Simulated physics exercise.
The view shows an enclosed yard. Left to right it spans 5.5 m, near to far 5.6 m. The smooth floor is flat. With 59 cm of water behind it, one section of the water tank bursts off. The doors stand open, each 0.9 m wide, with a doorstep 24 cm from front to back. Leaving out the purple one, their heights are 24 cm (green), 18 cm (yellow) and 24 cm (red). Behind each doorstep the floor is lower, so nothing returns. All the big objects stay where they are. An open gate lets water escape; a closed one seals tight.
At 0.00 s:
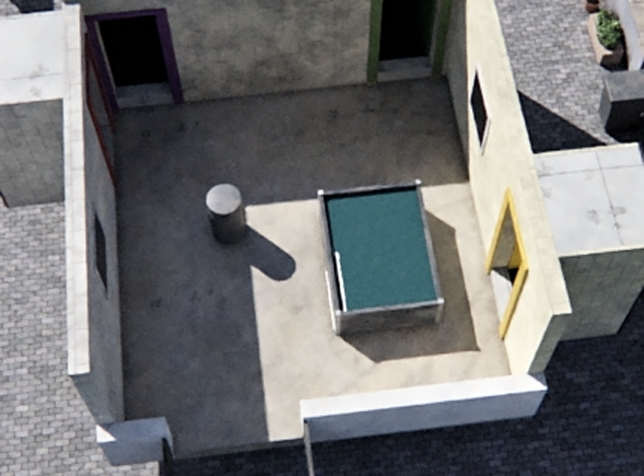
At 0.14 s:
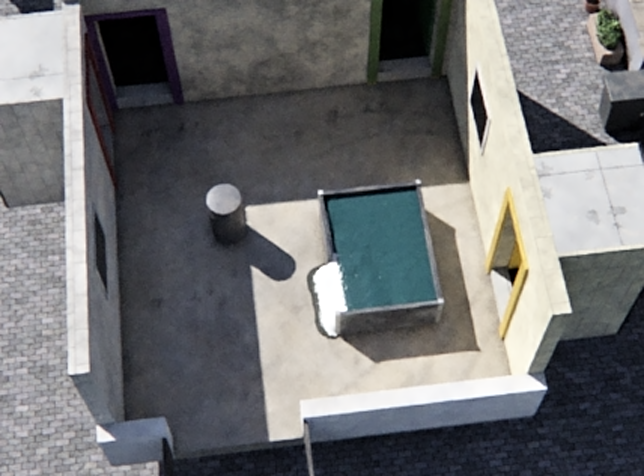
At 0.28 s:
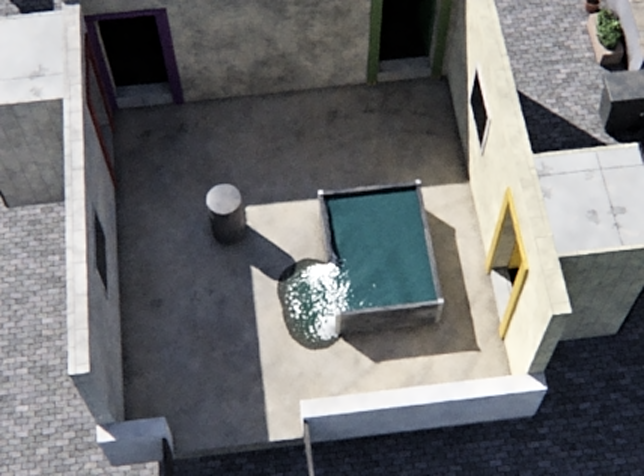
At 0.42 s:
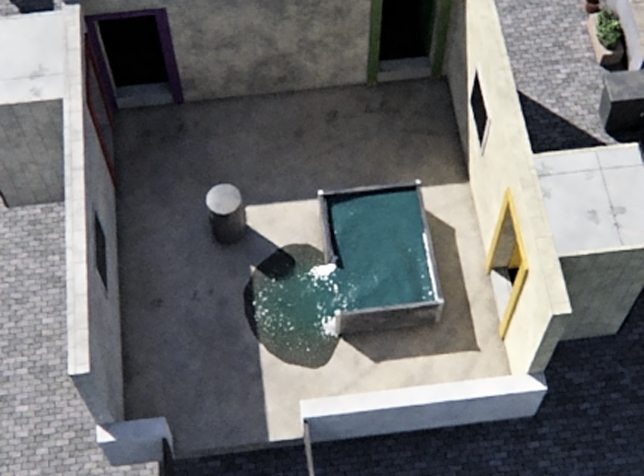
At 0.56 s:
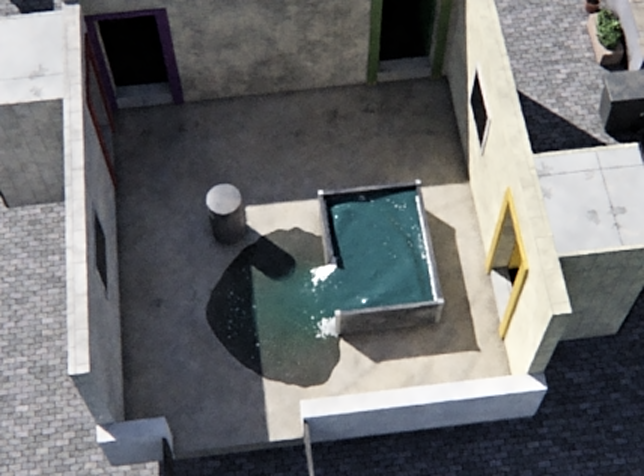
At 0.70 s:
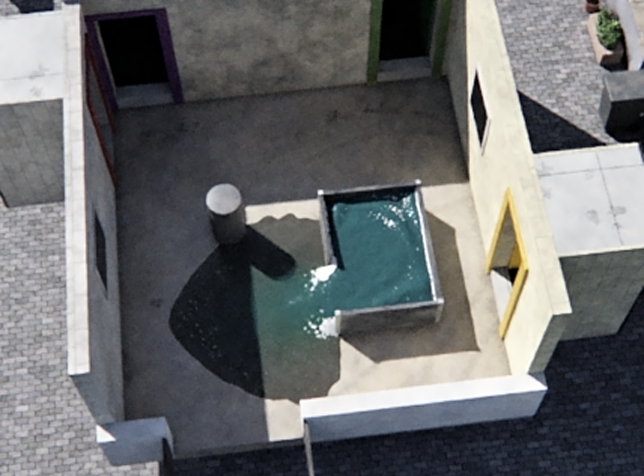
Teal water lies still in a square tank in a walled yard with coloured doorways, until the tank's left side opens near its front corner and white, foaming water bursts out. It fans across the smooth floor, then spreads leftward as a widening dark pool, passing below the short grey cylinder.
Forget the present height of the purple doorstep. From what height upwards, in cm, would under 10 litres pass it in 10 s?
It would have to be roughly 9.5 cm high.
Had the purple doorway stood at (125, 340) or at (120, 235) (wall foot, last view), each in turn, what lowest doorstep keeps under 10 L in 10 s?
About 19 and 12.0 cm.
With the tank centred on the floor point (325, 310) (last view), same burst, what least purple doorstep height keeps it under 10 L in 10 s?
About 11.5 cm.
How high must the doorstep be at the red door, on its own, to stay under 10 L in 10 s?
About 5.5 cm at red.
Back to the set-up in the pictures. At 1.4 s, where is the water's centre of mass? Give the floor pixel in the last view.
At about (321, 288).
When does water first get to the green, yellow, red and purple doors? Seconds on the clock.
Arrival: Green 6.0 s, yellow not within the 10 s, red 2.2 s, purple 2.8 s.
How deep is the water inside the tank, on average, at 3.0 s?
Roughly 22 cm on average.
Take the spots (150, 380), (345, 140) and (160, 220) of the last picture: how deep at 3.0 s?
About 17, 0 and 5 cm.
After 1.4 s water covers 30 % of the floor, deepest (26 cm) near (319, 311); it has not reached the purple door.
After 3.0 s water covers 40 % of the floor, deepest (20 cm) near (135, 344); 4 cm at the purple door, 0 litres in over its 26 cm doorstep.
After 10.0 s water covers 80 % of the floor, deepest (6 cm) near (116, 185); 6 cm at the purple door, 0 litres in over its 26 cm doorstep.
At the purple door as built, the water arrived by 2.9 s and peaked near 13 cm at 3.4 s.
Run again over the same 10 s with other heights there, 26 litres in over 8 cm, 4 litres over 11 cm. The limit of 10 litres is kept from about 9.5 cm up.
